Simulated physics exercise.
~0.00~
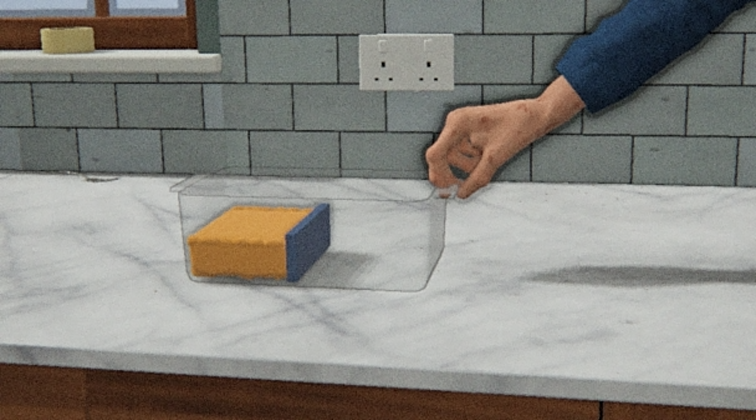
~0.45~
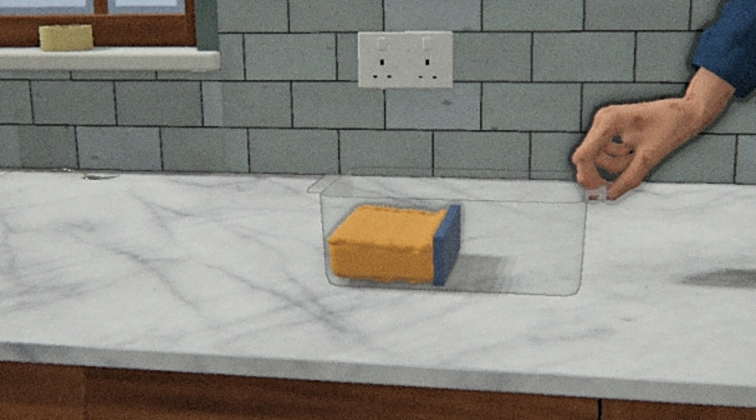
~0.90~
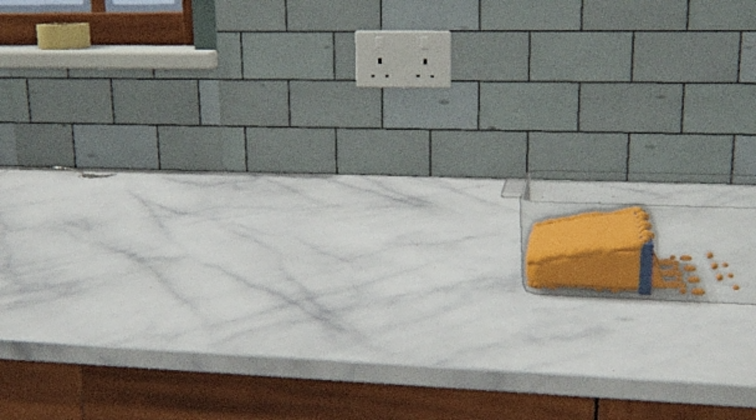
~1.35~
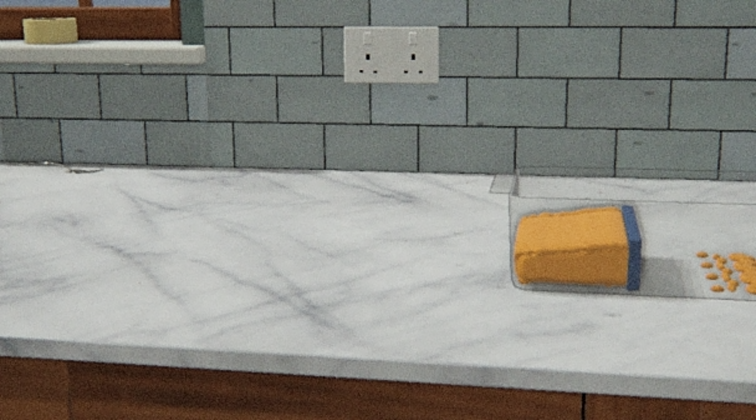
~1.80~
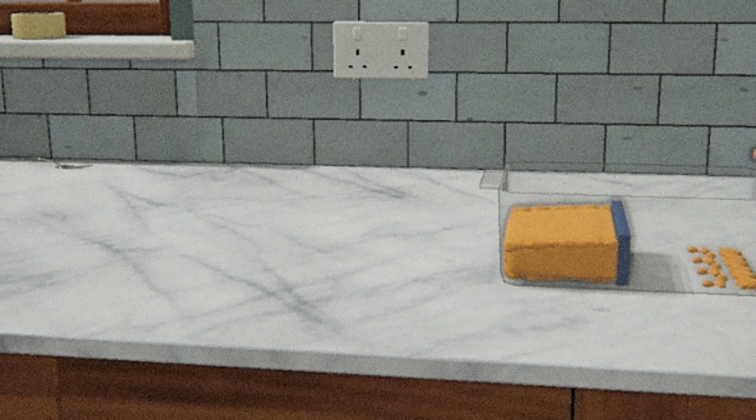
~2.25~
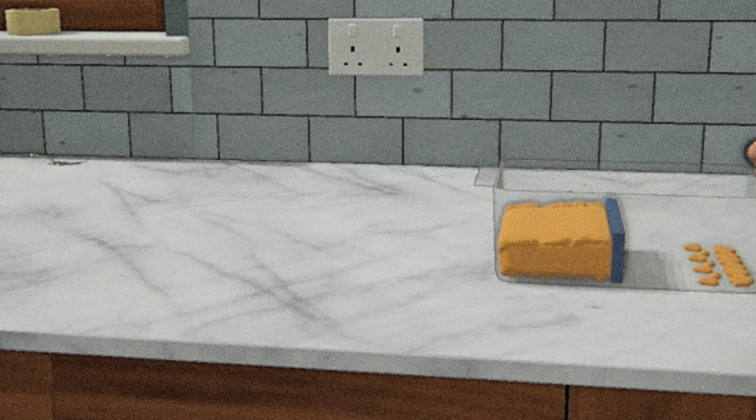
A hand pulls a clear box right, and a little orange juice spills past its low wall.
